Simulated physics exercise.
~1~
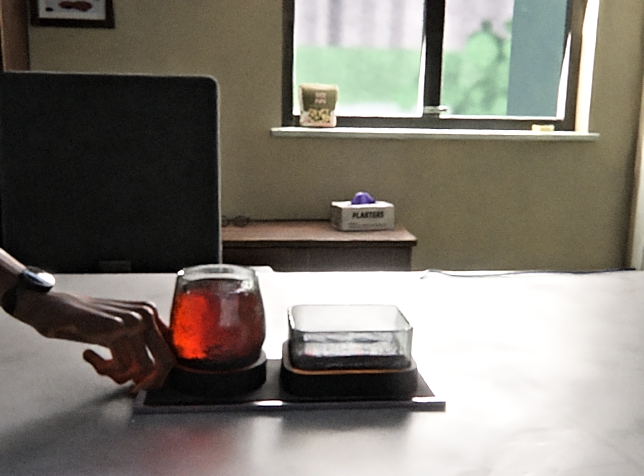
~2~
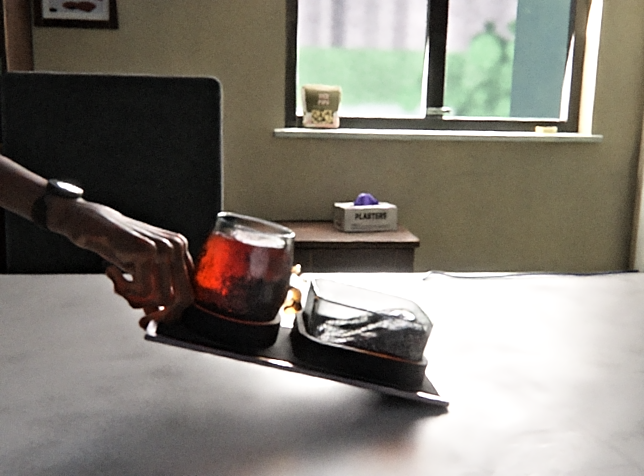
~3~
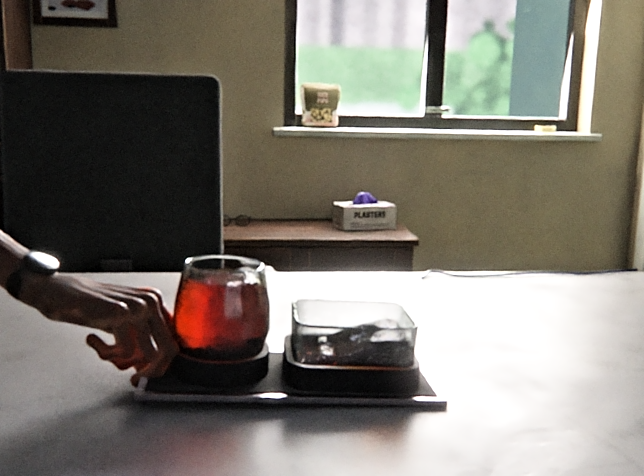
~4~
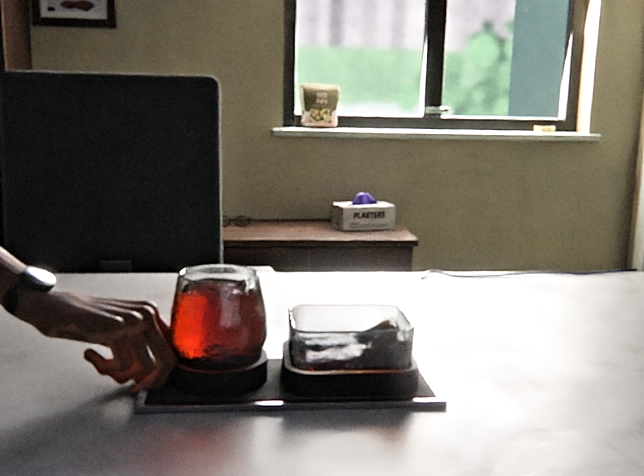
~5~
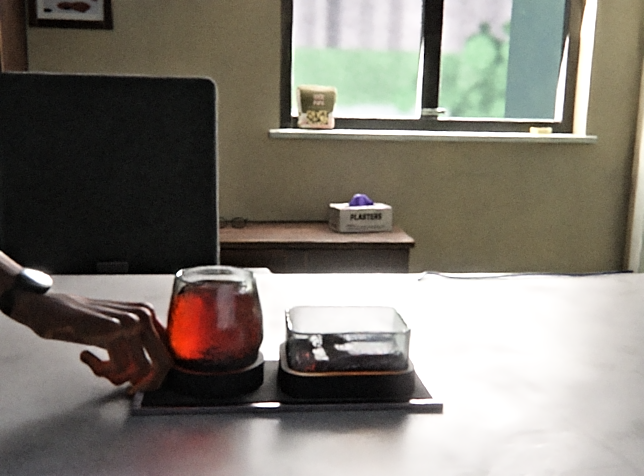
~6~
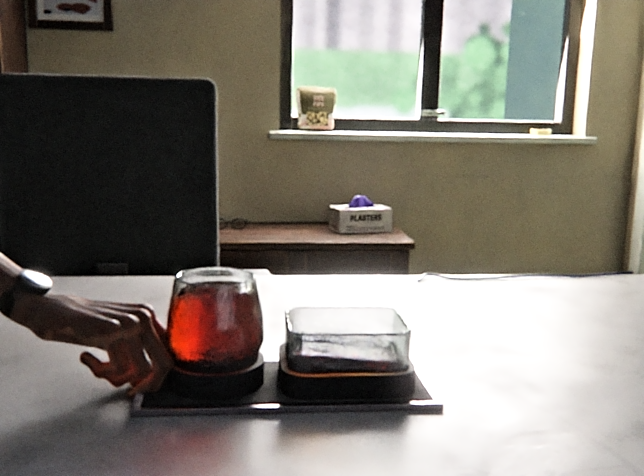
A hand tilts a tray holding two containers of reddish tea, then lowers it flat.
